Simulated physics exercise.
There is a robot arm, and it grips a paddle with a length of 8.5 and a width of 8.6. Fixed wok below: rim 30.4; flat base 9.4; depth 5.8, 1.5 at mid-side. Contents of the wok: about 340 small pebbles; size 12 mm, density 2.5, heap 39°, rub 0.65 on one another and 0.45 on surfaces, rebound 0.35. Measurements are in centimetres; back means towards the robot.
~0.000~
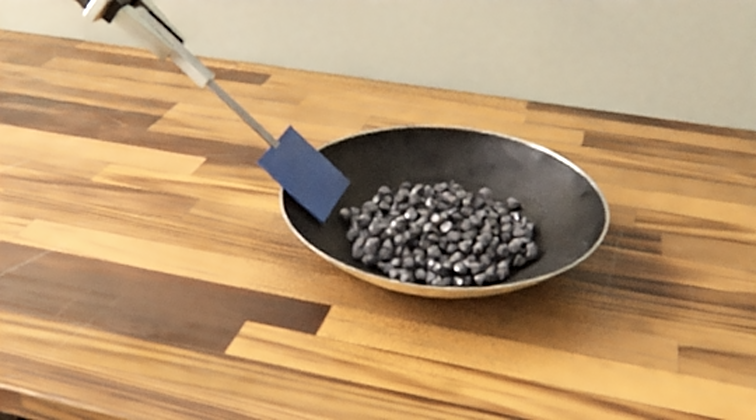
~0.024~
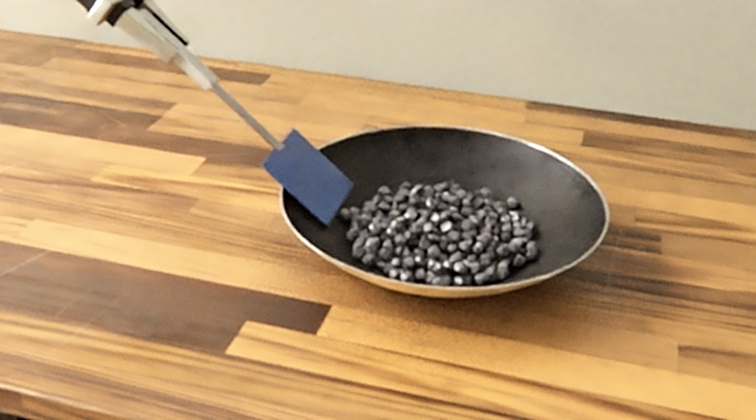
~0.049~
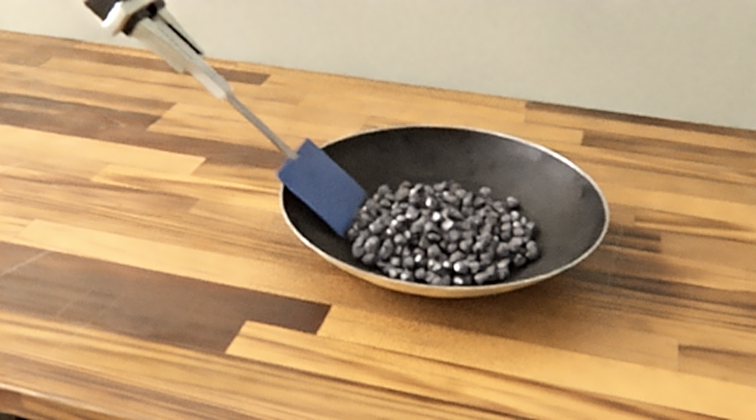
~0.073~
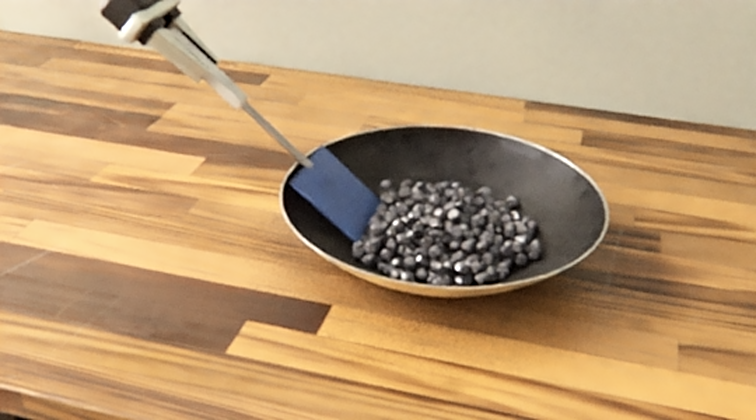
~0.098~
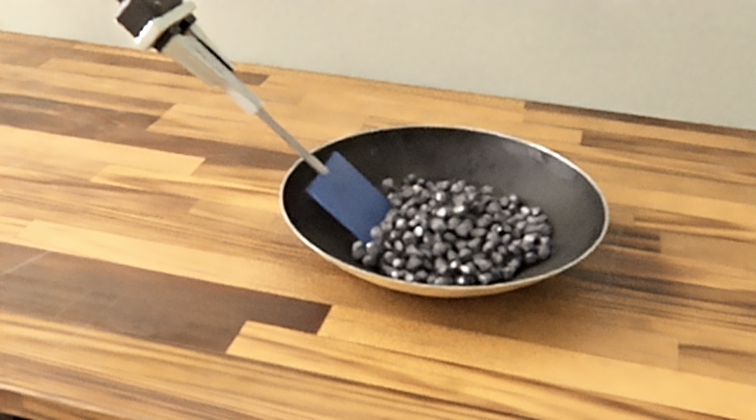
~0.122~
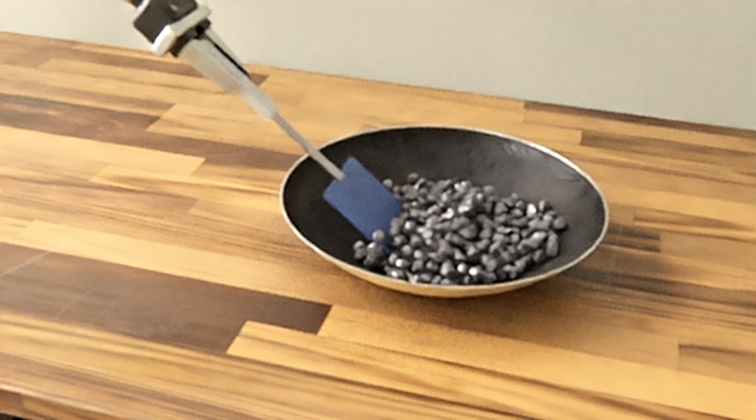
A robot arm's blue paddle pushes dark pebbles to the right in a black wok.
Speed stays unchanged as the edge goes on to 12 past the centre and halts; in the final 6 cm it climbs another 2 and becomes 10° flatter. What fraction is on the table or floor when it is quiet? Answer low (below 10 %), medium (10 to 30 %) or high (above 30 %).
High.
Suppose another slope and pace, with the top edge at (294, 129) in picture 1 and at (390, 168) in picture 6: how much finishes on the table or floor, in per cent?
Some 50 percent ends up on the table or floor.
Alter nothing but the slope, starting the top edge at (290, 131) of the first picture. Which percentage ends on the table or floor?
45 percent or thereabouts.
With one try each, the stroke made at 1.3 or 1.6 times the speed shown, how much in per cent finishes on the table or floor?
About 45 and 50 per cent.
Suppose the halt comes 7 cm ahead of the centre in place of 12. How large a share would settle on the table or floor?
Then roughly 10 percent would finish on the table or floor.
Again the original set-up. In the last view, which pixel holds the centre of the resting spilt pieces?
Around pixel (692, 280).
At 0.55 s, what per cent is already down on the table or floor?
Roughly 45 percent.
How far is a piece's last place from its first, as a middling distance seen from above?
I'd put it at close to 13 centimetres.
After 0.21 s, sloping 40°, highest piece 6 above the table; 342 in the wok.
After 0.30 s, sloping 37°, highest piece 8 above the table; 328 in the wok, 14 on the blade or in flight.
After 0.55 s, sloping 30°, highest piece 7 above the table; 183 in the wok, 157 on the table or floor, 2 on the blade or in flight.
After 1.60 s, sloping 30°, highest piece 7 above the table; 183 in the wok, 159 on the table or floor.
At rest, 183 in the wok, 159 on the table or floor. That is 46 % on the table or floor.
